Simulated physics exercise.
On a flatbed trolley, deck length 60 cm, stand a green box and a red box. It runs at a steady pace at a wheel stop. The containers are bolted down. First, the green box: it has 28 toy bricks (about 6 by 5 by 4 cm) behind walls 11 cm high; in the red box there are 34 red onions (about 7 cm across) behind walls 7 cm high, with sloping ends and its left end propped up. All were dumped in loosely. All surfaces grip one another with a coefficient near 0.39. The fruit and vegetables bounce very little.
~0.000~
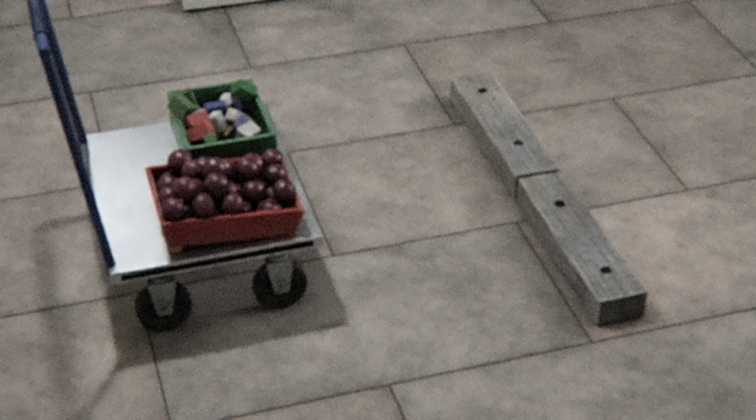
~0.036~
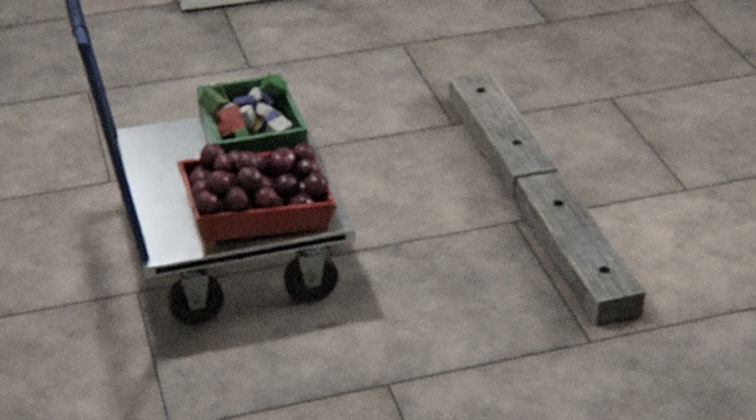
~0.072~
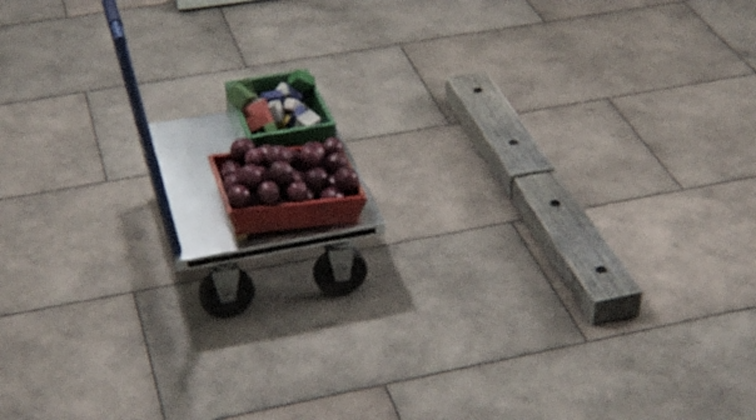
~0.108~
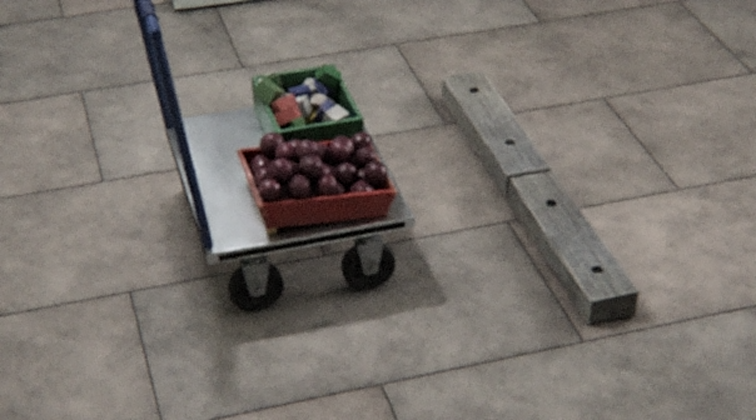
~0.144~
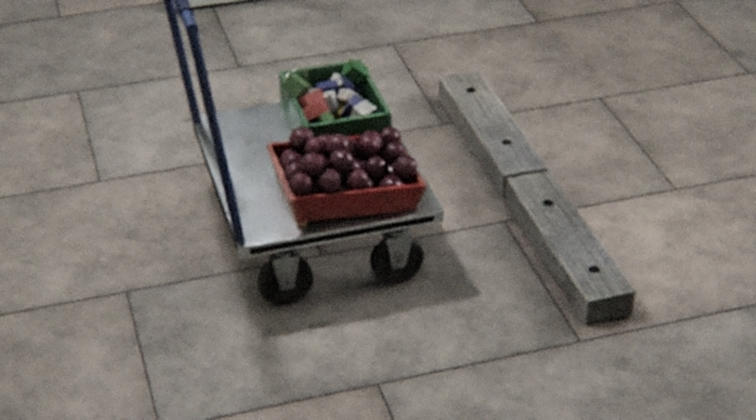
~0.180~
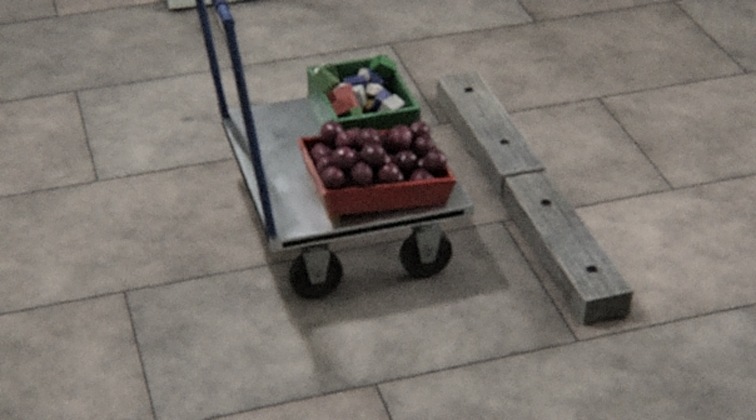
A flatbed trolley carrying a green box and a red box rolls steadily to the right.
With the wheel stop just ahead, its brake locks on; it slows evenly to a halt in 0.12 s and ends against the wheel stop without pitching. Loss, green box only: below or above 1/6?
Lost share: Short of one sixth.
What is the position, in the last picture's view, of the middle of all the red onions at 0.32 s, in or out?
Centre approx. at (481, 139).
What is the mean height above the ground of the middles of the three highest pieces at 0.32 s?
Close to 46 cm up.
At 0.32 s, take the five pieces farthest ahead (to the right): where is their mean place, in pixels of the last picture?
Mean position approx. (502, 94).
After 0.22 s, it begins to slow.
After 0.32 s, 0 of 28 out of the green box and 1 of 34 out of the red box.
After 0.44 s, 1 of 28 out of the green box and 11 of 34 out of the red box.
After 0.67 s, 2 of 28 out of the green box and 15 of 34 out of the red box.
Outcome (at 1.17 s), 2 of 28 out of the green box and 15 of 34 out of the red box. Asked share, 2 of 28, 7 per cent.
